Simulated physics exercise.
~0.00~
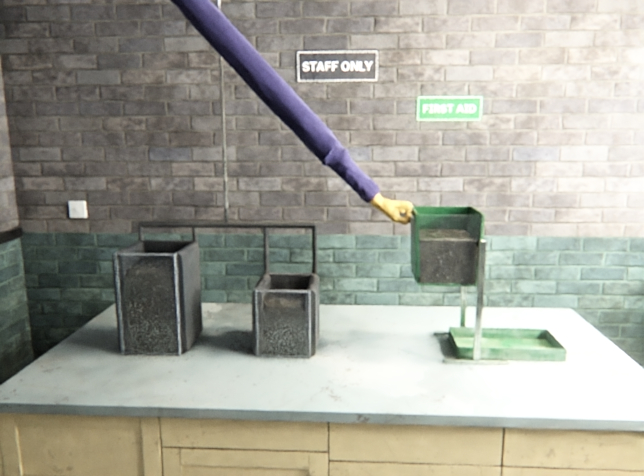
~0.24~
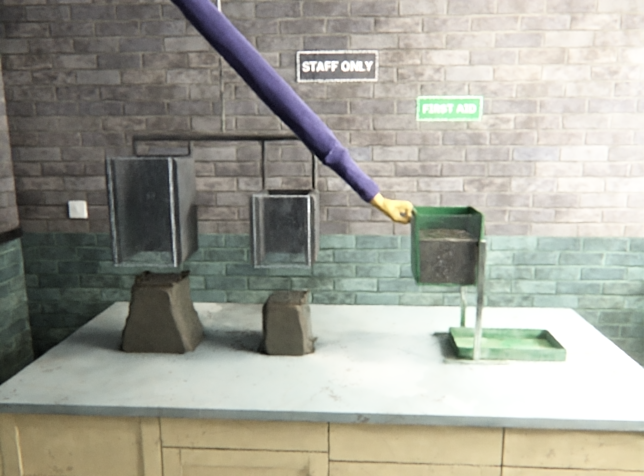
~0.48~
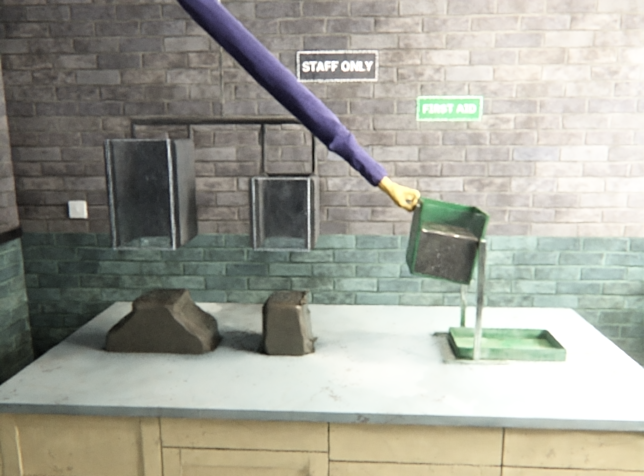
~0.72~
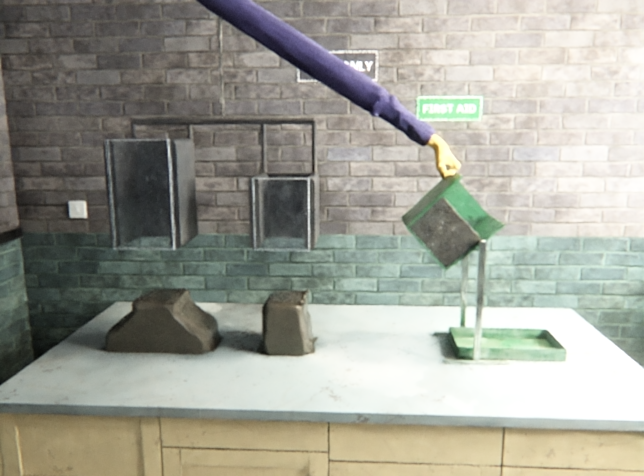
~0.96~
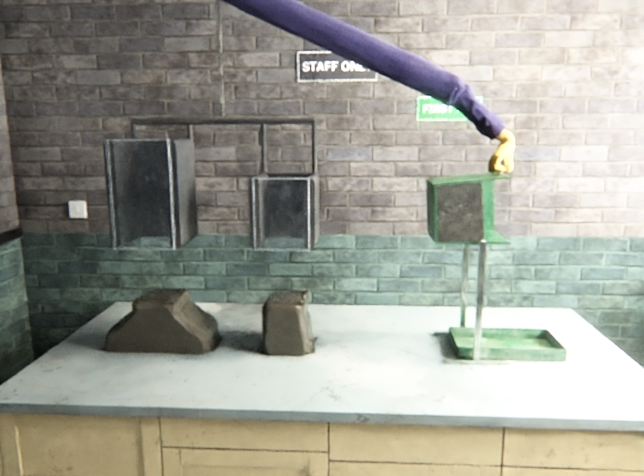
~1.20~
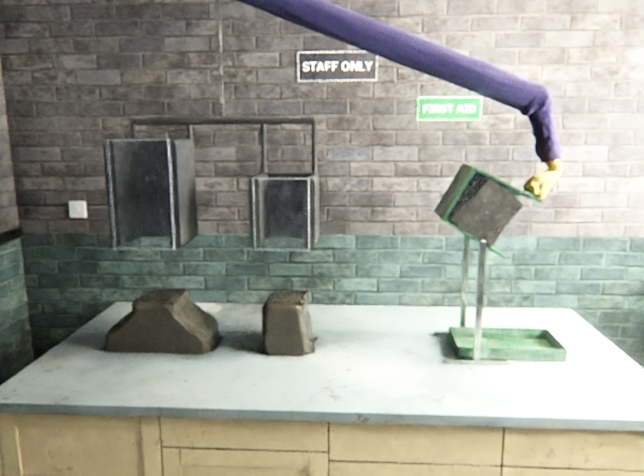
On a pale counter against a brick wall, two dark boxes lifted off blocks of sludge and the left block slumped, then a purple-sleeved arm turned a green tub of sludge over to the right.
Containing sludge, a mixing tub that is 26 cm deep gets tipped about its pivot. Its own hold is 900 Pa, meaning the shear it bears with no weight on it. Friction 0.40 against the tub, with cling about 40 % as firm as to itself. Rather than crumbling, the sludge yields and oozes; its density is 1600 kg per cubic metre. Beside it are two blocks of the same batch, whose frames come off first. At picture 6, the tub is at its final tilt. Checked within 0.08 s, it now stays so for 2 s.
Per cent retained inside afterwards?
Retained: About 0 %.
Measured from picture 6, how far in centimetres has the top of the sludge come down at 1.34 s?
Roughly 10 cm.
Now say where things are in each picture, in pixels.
The first picture shows handle-side rim at (419, 215), tilt 0 degrees; highest point of the sludge at (472, 240); test blocks 34 cm, 22 cm high (left to right).
The second picture shows handle-side rim at (419, 215), tilt 0 degrees; highest point of the sludge at (472, 240); test blocks 28 cm, 21 cm high (left to right).
The third picture shows handle-side rim at (425, 204), tilt 11 degrees; highest point of the sludge at (426, 230); test blocks 21 cm, 21 cm high (left to right).
The fourth picture shows handle-side rim at (463, 178), tilt 48 degrees; highest point of the sludge at (442, 199); test blocks 21 cm, 21 cm high (left to right).
The fifth picture shows handle-side rim at (510, 179), tilt 87 degrees; highest point of the sludge at (479, 184); test blocks 21 cm, 21 cm high (left to right).
The sixth picture shows handle-side rim at (540, 203), tilt 119 degrees; highest point of the sludge at (492, 179); test blocks 21 cm, 21 cm high (left to right).
By 1.34 s, the tub is at 119 degrees and holds 70 %.
By 1.51 s, the tub is at 119 degrees and holds 0 %.
By 1.68 s, the tub is at 119 degrees and holds 0 %.
By 1.85 s, the tub is at 119 degrees and holds 0 %.
By 3.20 s, at the end, the tub is at 119 degrees and holds 0 %.
